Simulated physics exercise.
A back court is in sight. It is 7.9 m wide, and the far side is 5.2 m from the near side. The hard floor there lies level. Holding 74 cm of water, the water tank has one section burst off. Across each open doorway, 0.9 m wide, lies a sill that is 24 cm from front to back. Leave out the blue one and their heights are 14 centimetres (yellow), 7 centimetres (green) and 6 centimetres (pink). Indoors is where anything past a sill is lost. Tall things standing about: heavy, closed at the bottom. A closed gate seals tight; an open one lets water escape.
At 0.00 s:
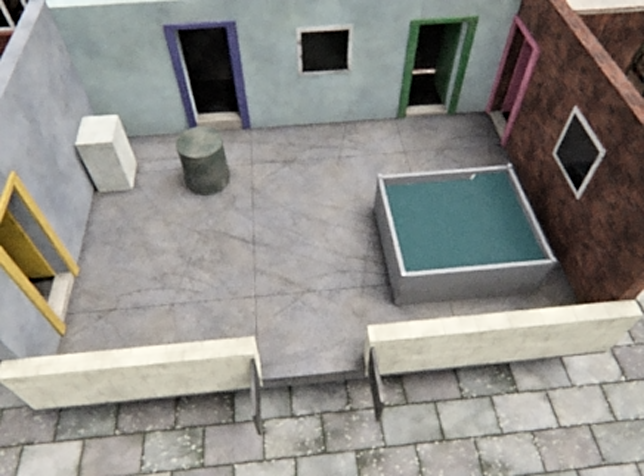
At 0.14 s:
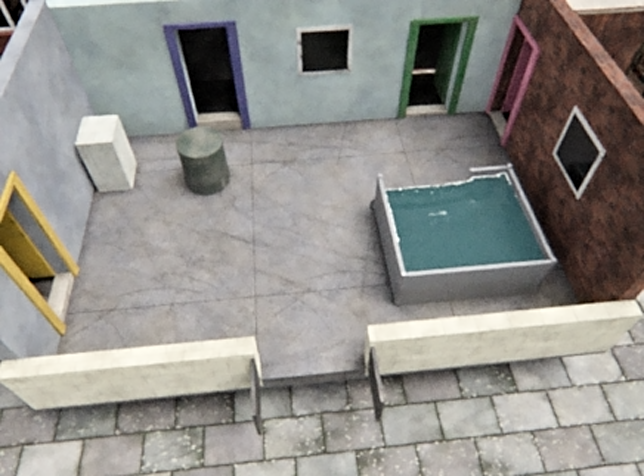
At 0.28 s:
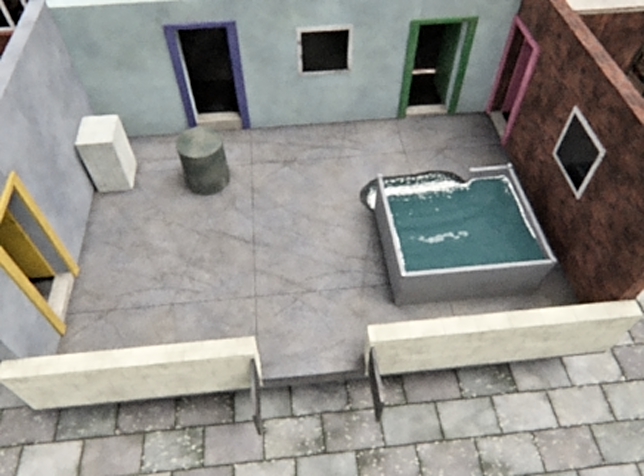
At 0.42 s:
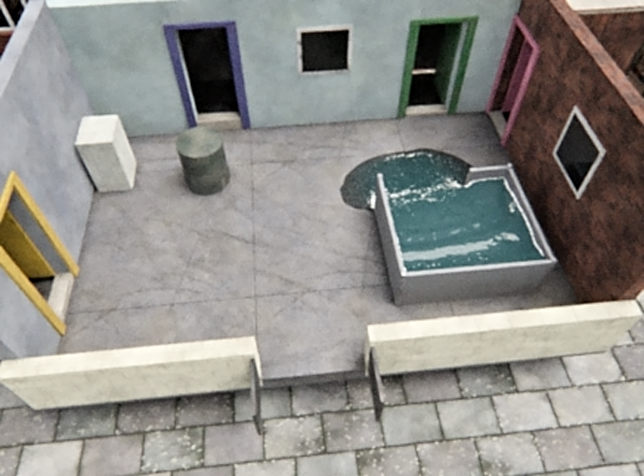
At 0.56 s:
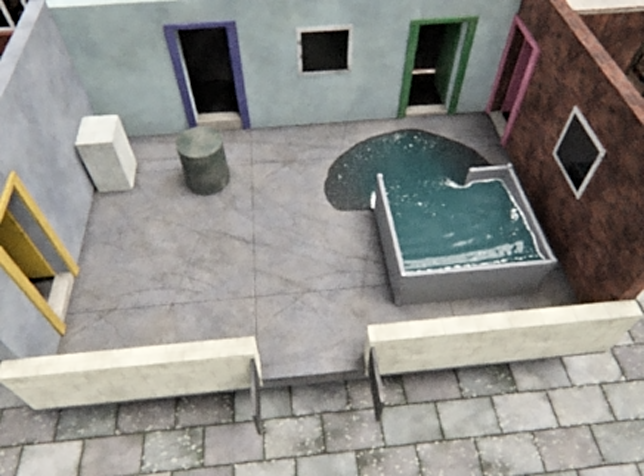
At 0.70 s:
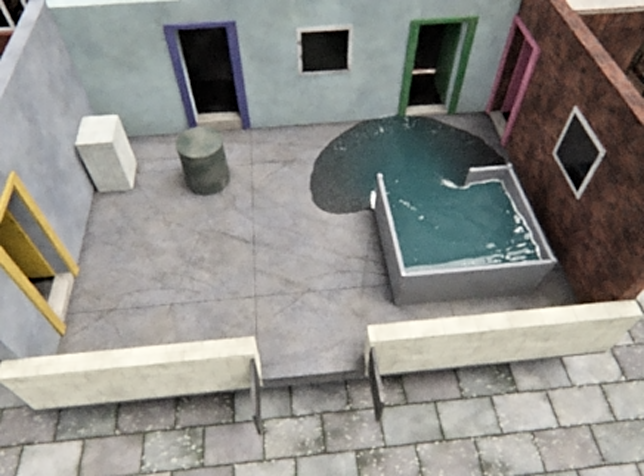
In a walled back court with coloured doorways, the far side of a full water tank opened, and water poured through the gap, spreading in a widening dark pool across the floor behind it.
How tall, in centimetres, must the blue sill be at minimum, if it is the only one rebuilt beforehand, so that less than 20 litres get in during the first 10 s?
It needs to be at least 8 cm tall.
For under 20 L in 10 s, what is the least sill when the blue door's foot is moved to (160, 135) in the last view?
Minimum: Close to 16 cm.
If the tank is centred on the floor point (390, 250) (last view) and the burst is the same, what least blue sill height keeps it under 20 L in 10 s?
It should be around 13.5 cm high.
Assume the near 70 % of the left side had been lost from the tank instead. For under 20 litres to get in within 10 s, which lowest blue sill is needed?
Estimate: Near 8.0 cm.
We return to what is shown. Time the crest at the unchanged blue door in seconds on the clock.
Peak time: About 2.2 s.
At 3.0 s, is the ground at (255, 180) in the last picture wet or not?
At that moment it's submerged.
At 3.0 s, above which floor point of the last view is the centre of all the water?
I'd say around (373, 185).
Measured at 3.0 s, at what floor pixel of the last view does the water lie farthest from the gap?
Close to pixel (106, 143).
After 1.4 s water covers 25 % of the floor, deepest (44 cm) near (372, 124); it has not reached the blue door.
After 3.0 s water covers 40 % of the floor, deepest (30 cm) near (103, 155); 11 cm at the blue door, 0 litres in over its 25 cm sill.
After 10.0 s water covers 95 % of the floor, deepest (10 cm) near (98, 275); 8 cm at the blue door, 0 litres in over its 25 cm sill.
At the blue door as built, the water arrived by 1.8 s and peaked near 13 cm at 2.2 s.
Run again over the same 10 s with other heights there, 36 litres in over 6.5 cm, 12 litres over 9 cm. The limit of 20 litres is kept from about 8 cm up.
